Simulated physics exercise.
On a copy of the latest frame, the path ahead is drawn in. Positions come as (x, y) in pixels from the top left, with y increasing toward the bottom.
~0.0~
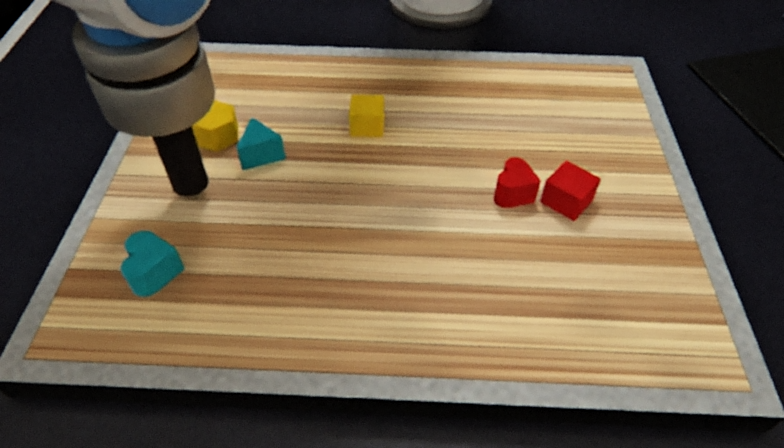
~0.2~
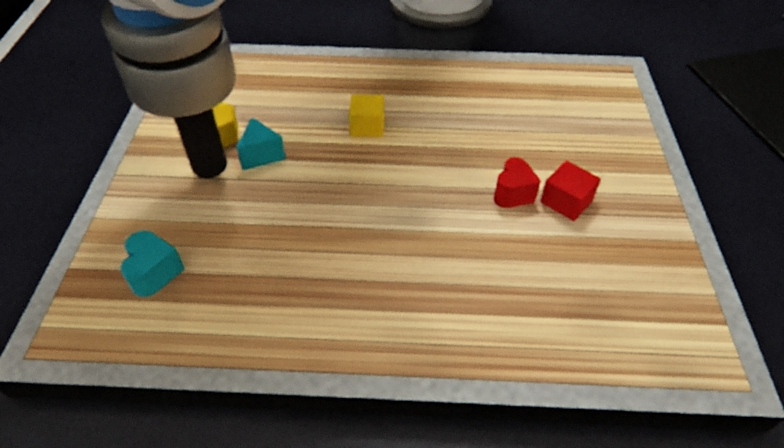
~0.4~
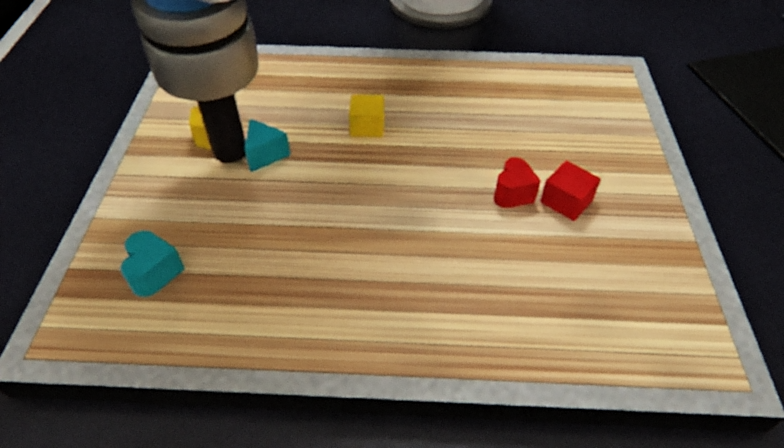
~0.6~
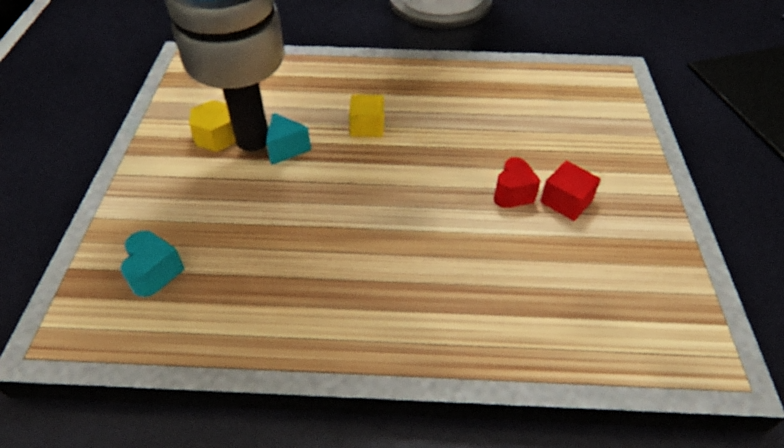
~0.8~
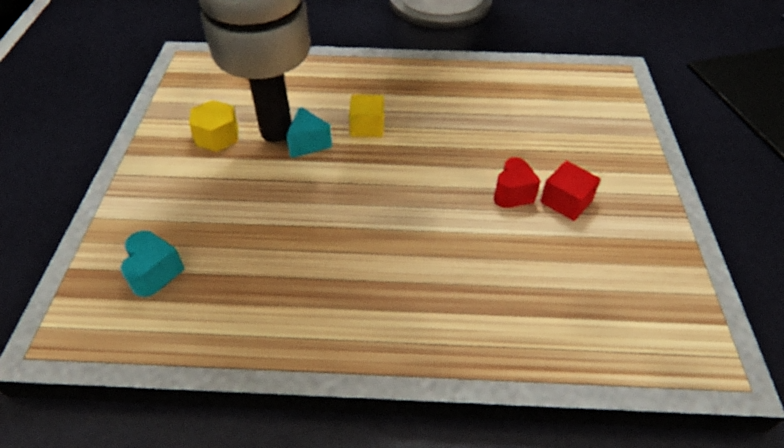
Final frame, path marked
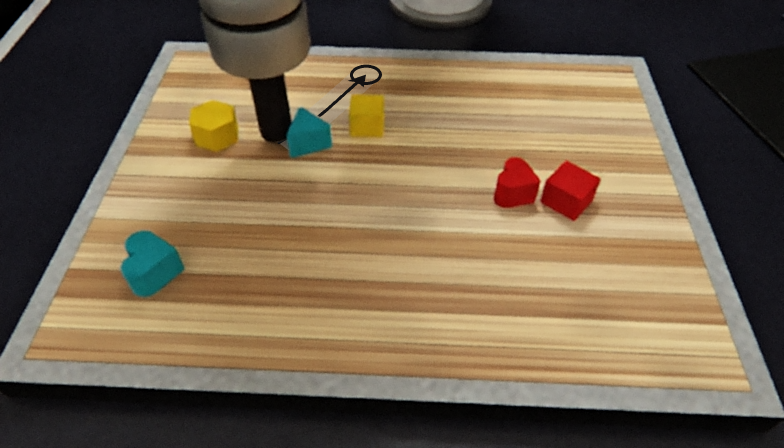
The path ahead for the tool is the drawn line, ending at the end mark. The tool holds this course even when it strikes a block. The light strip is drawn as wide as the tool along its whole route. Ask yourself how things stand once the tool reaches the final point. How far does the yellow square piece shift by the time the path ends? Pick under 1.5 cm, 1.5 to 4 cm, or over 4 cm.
Offset: Below 1.5 cm.
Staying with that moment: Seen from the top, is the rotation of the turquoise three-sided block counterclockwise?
Short answer: No.
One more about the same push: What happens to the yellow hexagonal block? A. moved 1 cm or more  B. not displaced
My pick is B.
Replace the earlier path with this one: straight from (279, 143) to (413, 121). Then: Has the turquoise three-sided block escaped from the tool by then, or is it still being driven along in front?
Gone from the front.
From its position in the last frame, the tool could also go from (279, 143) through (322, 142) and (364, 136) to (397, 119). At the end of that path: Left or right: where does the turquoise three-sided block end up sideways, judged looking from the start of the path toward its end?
Right.
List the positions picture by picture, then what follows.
The first frame shows tip of the tool (191, 184), middles of tops, yellow hexagonal block (211, 114), turquoise three-sided block (257, 133), yellow square piece (367, 104).
The second frame shows tool (210, 166), nothing pushed.
The third frame shows tool (231, 152), turquoise three-sided block (261, 133).
The fourth frame shows tool (253, 140), turquoise three-sided block (283, 127).
The fifth frame shows tool (277, 132), yellow hexagonal block (211, 114), turquoise three-sided block (306, 122), yellow square piece (367, 104).
The line goes from (279, 143) by way of (314, 120) and (341, 97) to (366, 75).
The first path, step by step. One third of the way, tool (313, 109); turquoise three-sided block (321, 119), turned 30° clockwise.
Two thirds of the way, tool (341, 85); turquoise three-sided block (321, 119), turned 30° clockwise.
At the end, tool (366, 64); yellow hexagonal block unmoved; turquoise three-sided block (321, 119), turned 30° clockwise; yellow square piece unmoved.
